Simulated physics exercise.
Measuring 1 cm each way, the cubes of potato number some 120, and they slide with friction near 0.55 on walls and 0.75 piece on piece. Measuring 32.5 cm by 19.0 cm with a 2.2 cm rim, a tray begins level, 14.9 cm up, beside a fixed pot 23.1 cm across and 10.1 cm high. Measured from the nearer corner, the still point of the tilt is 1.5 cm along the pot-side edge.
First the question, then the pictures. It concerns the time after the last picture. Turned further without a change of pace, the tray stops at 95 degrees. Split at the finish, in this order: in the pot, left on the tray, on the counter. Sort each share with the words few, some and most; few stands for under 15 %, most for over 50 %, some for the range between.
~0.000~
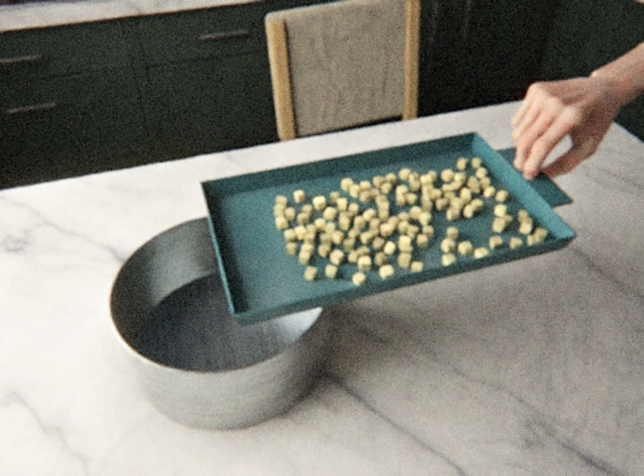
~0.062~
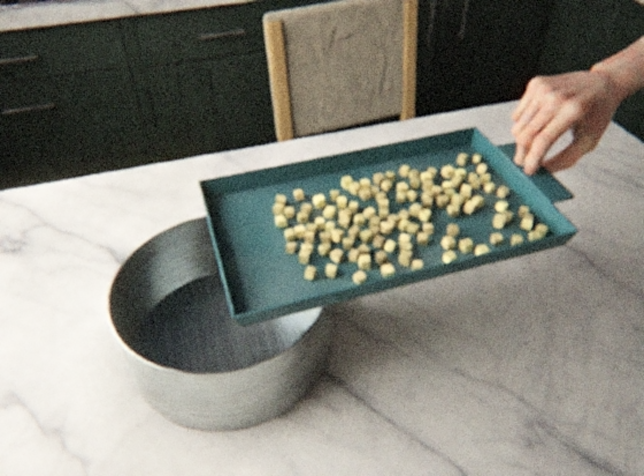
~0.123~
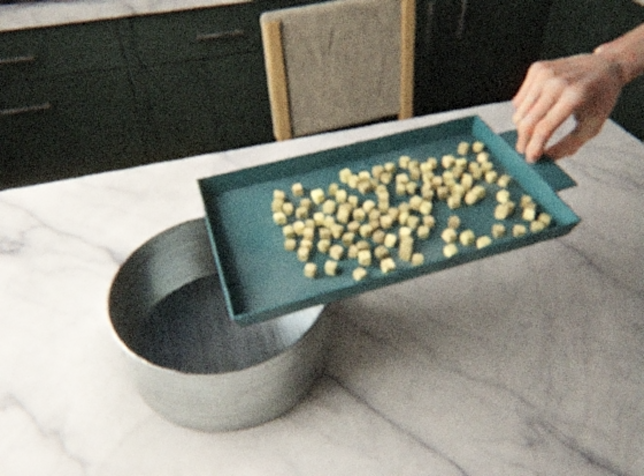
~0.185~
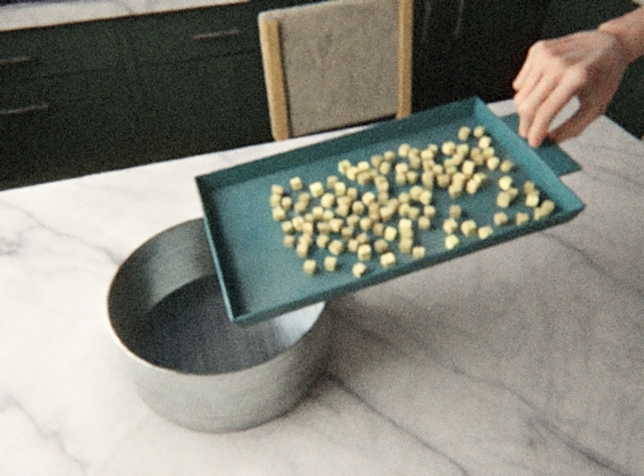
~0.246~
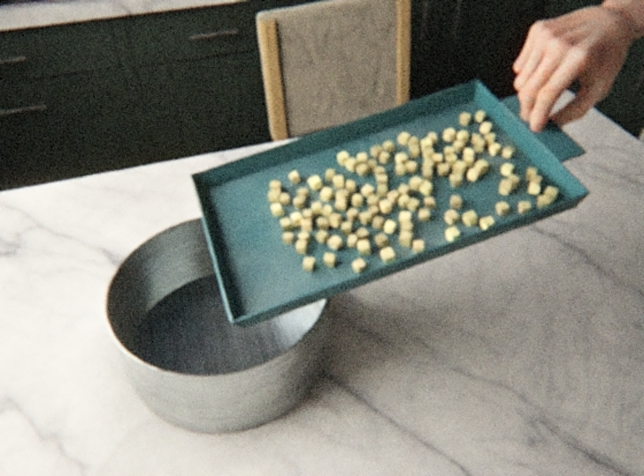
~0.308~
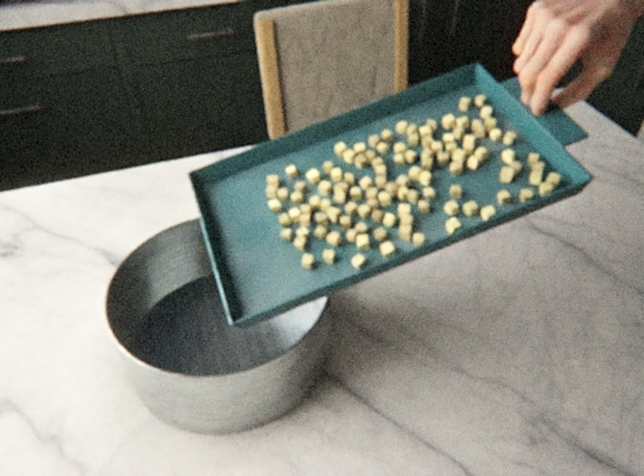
The shares come out as follows. Pot: Some. Left on the tray: Few. Counter: Most.
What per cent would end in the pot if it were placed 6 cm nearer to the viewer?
It would be near 95 per cent.
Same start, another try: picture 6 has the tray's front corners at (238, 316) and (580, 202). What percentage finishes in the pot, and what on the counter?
The pot gets 0 and the counter 100.
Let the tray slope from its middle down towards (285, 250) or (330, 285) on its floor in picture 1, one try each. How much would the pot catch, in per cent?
About 80 per cent on the first try and 0 per cent on the second.
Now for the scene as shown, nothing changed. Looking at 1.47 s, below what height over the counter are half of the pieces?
Roughly 4 centimetres.
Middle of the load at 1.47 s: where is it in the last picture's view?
My estimate is roughly (226, 408).
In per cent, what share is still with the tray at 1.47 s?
Roughly 45 per cent.
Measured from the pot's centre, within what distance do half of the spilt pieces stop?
I'd say around 20 centimetres.
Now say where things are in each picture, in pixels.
In the first picture, tray tilt 0 degrees, front corners at (239, 309) and (568, 232); middle of the pieces at (404, 219); pot at (221, 282).
In the second picture, tray tilt 1 degrees, front corners at (239, 310) and (570, 228); middle of the pieces at (404, 217).
In the third picture, tray tilt 3 degrees, front corners at (238, 311) and (573, 218), lowest corner left front; middle of the pieces at (404, 210).
In the fourth picture, tray tilt 7 degrees, front corners at (237, 312) and (577, 204), lowest corner left front; middle of the pieces at (405, 201).
In the fifth picture, tray tilt 10 degrees, front corners at (236, 314) and (580, 190), lowest corner left front; middle of the pieces at (404, 192).
In the sixth picture, tray tilt 14 degrees, front corners at (236, 316) and (583, 176), lowest corner left front; middle of the pieces at (403, 183); pot at (219, 283). Its pace works out near 55 degrees a second.
After 1.01 s, tilt 52 degrees; the tray holds 95 %, the pot 0 %.
After 1.47 s, tilt 77 degrees; the tray holds 45 %, the pot 15 %.
After 2.01 s, tilt 95 degrees; the tray holds 5 %, the pot 25 %.
By 3.2 s all is still; pot 25 %, tray 0 %, counter 75 %.
